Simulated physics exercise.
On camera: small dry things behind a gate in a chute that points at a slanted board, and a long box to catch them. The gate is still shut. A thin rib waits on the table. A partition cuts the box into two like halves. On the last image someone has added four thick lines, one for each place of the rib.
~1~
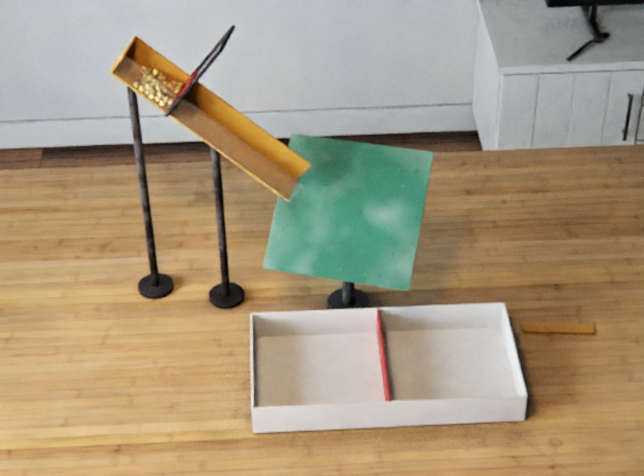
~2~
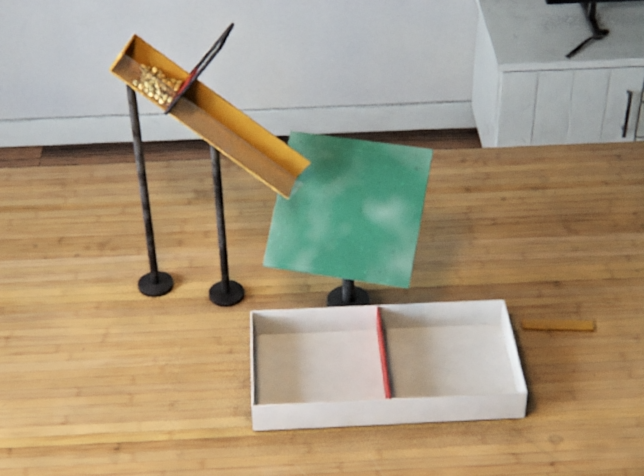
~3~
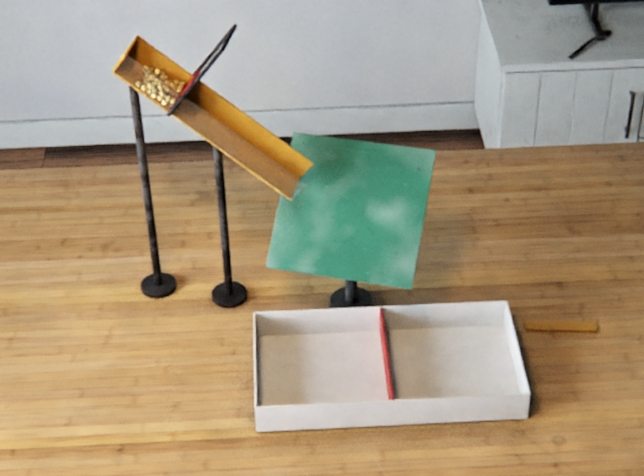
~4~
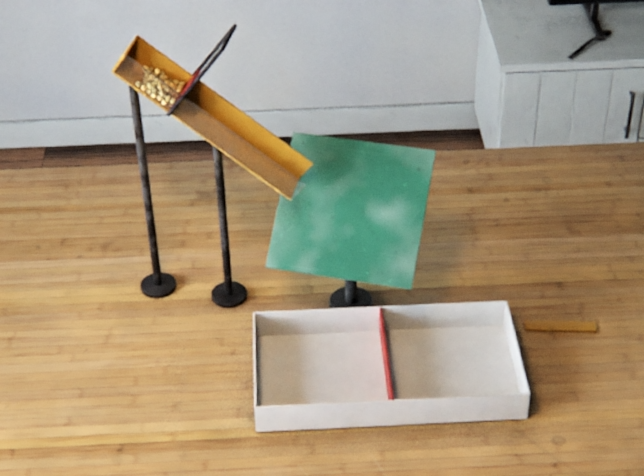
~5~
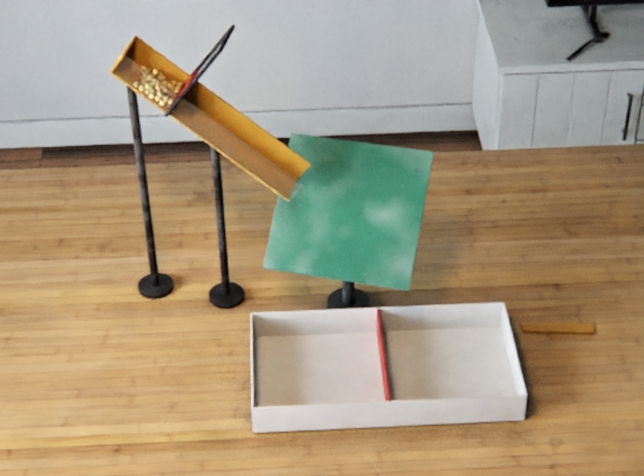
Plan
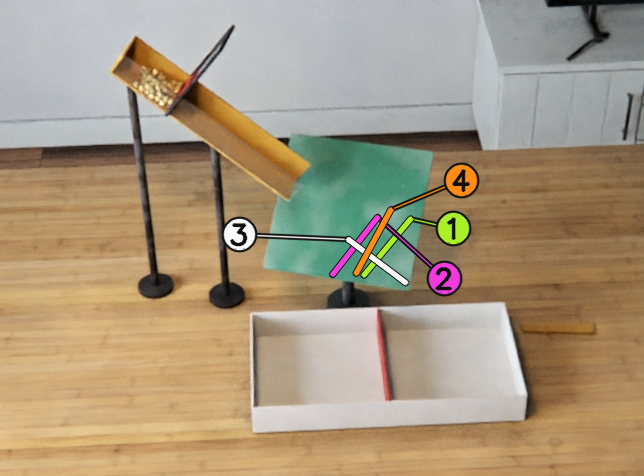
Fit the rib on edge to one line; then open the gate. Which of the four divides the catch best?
Use line 3.
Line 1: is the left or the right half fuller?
More lands on the left.
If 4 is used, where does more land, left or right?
The left half.
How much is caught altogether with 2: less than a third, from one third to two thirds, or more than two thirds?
It is more than two thirds.
On the marked copy, line 1 from (410, 218) to (363, 275); line 2 from (377, 217) to (332, 274); line 3 from (348, 239) to (405, 282); line 4 from (390, 209) to (356, 273).
For line 1, of what is caught, every piece in the left half, not one piece in the right.
For line 2, of what is caught, almost all in the left half, just a few in the right.
For line 3, of what is caught, roughly half in the left half, roughly half in the right.
For line 4, of what is caught, every piece in the left half, not one piece in the right.
